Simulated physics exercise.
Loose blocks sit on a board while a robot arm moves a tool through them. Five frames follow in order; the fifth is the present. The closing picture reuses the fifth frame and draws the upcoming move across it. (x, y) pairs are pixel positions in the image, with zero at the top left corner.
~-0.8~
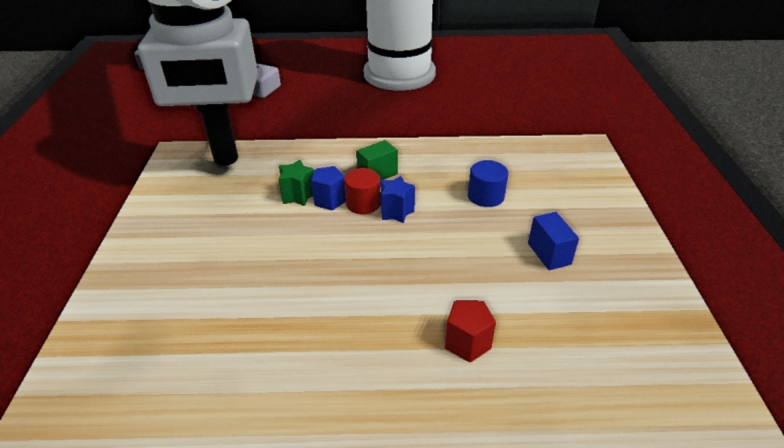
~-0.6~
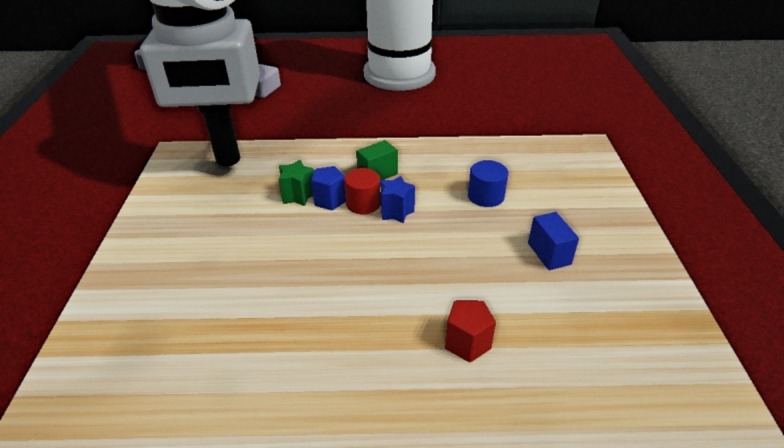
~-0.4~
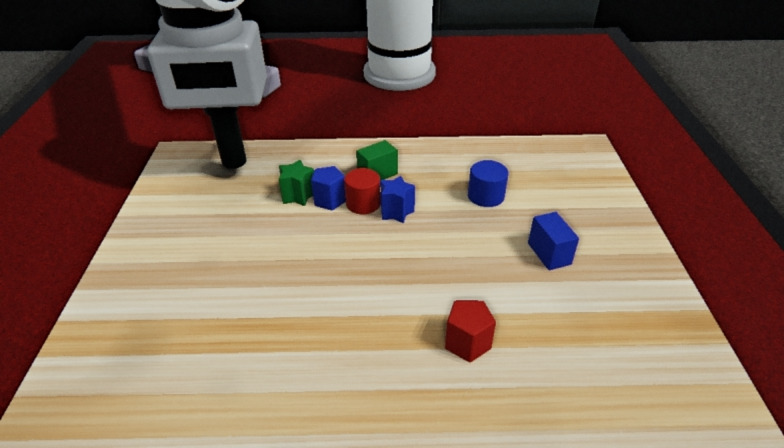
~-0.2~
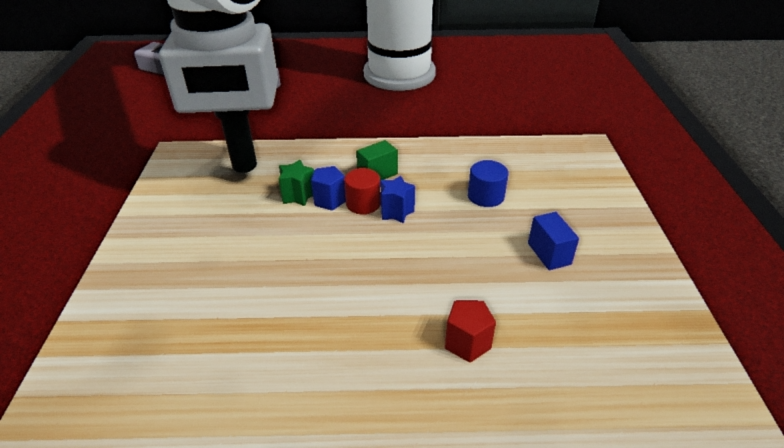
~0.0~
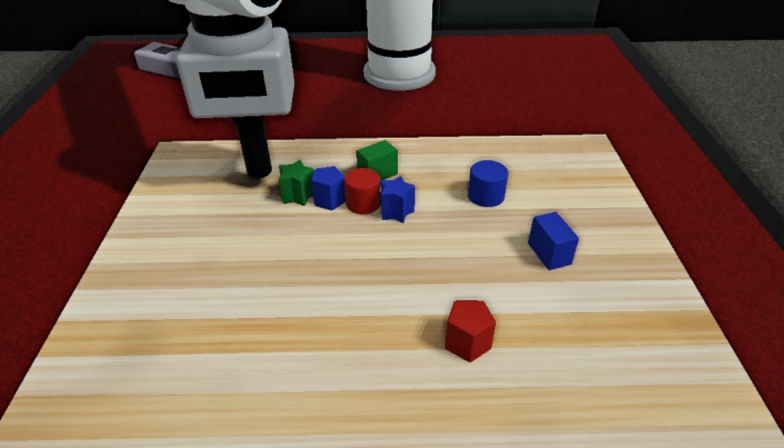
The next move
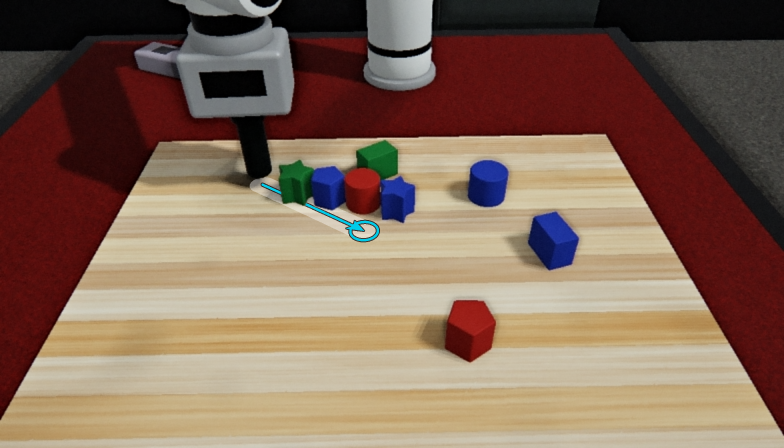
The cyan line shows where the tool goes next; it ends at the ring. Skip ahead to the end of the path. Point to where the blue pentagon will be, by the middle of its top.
It sits at (430, 203).
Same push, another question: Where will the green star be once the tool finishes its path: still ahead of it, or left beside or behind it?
I'd say it is still being pushed.
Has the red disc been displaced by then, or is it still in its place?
It is carried off its spot.
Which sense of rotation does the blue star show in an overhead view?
Verdict: Clockwise.
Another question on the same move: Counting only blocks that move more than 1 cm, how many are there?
I count three at least.
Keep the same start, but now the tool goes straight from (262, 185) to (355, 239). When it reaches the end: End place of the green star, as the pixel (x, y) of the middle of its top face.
Around (382, 207).
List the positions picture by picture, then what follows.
Tip of the tool at (227, 160), middles of tops, green star at (294, 170), blue pentagon at (327, 174), red disc at (362, 177), blue star at (396, 186), in the first frame.
Tool at (229, 161), nothing pushed, in the second frame.
Tool at (235, 163), nothing pushed, in the third frame.
Tool at (245, 167), nothing pushed, in the fourth frame.
Tool at (260, 172), green star at (294, 170), blue pentagon at (327, 174), red disc at (362, 177), blue star at (396, 186), in the fifth frame.
The line goes from (262, 185) to (364, 231).
The first path, step by step. One third of the way, tool at (293, 187); green star at (321, 178); blue pentagon at (350, 183), turned 15° clockwise; red disc at (383, 180); blue star at (412, 187), turned 25° clockwise.
Two thirds of the way, tool at (327, 202); green star at (358, 192), turned 15° anticlockwise; blue pentagon at (389, 196); red disc at (413, 179); blue star at (440, 189), turned 35° clockwise.
At the end, tool at (363, 218); green star at (398, 206), turned 30° anticlockwise; blue pentagon at (430, 203); red disc at (414, 179); blue star at (446, 188), turned 30° clockwise.
